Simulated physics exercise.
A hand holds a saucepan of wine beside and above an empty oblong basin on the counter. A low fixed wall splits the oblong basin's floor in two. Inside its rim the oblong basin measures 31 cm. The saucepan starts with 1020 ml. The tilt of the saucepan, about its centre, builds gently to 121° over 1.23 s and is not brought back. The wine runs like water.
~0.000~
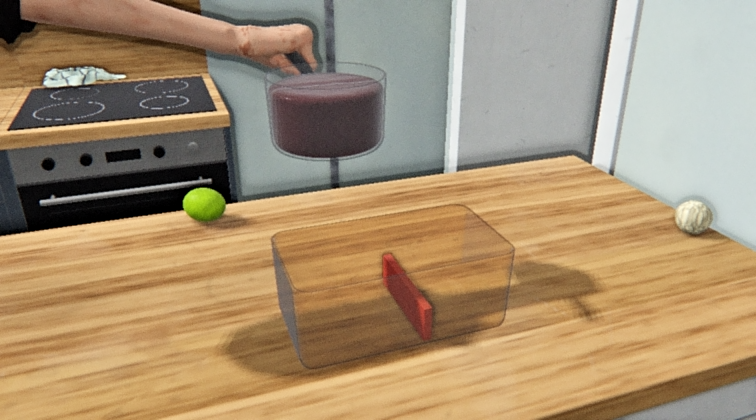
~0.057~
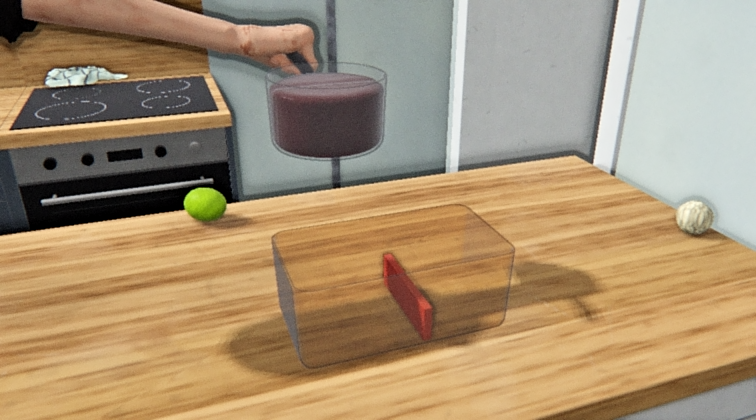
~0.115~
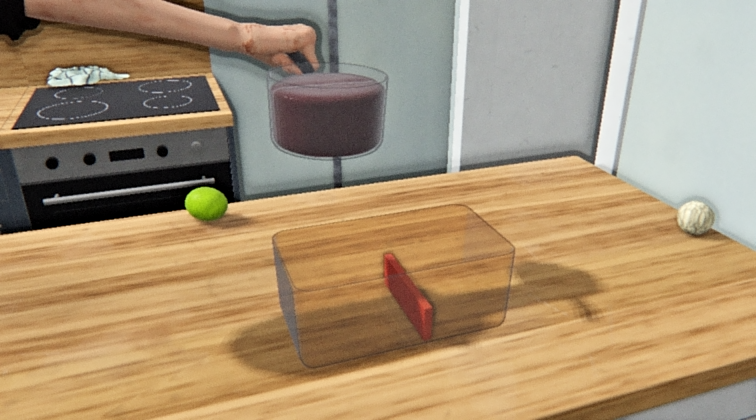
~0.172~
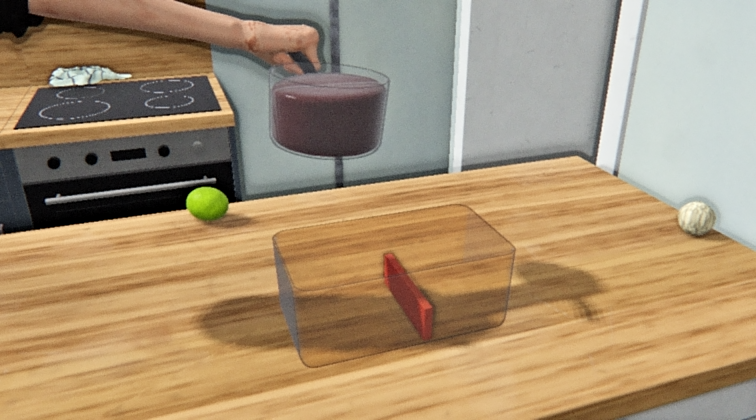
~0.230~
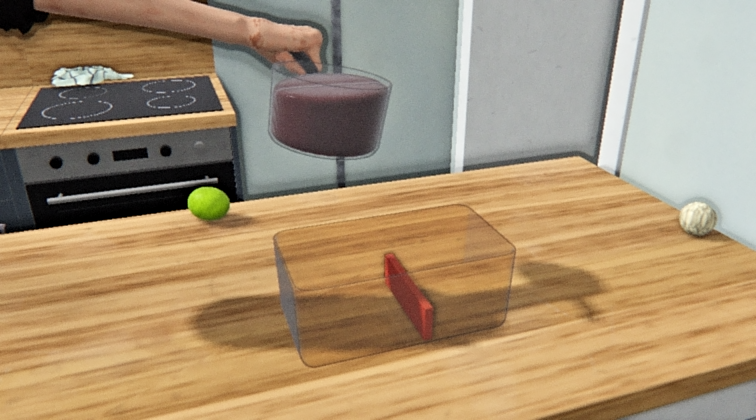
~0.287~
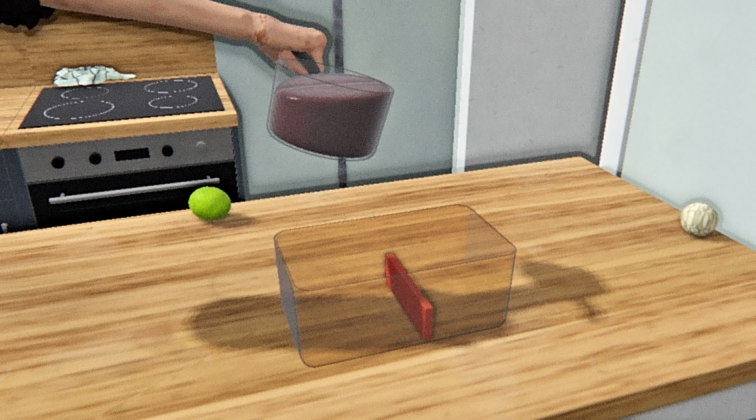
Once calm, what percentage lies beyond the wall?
The far part has some 77 per cent.
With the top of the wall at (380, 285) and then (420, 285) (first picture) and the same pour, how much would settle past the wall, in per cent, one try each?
First 95, then 55 per cent.
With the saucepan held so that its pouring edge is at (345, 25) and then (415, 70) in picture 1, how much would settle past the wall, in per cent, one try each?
First 65, then 80 per cent.
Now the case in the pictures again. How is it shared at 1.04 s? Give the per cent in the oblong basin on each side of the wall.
Some 7 per cent left and 76 right.
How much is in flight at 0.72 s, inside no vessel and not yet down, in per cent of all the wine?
About 38 per cent.
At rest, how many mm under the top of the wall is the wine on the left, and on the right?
Some 44 mm on the left and 12 mm on the right.
After 0.72 s the tilt is 77° and 48 per cent is still to pour, 1 is left of the wall and 14 right of it.
After 1.04 s the tilt is 114° and 5 per cent is still to pour, 7 is left of the wall and 76 right of it.
After 1.37 s the tilt is 121° and 0 per cent is still to pour, 21 is left of the wall and 78 right of it.
After 1.73 s the tilt is 121° and 0 per cent is still to pour, 21 is left of the wall and 77 right of it.
In the end 21 per cent lies left of the wall, 77 right of it and 1 outside.
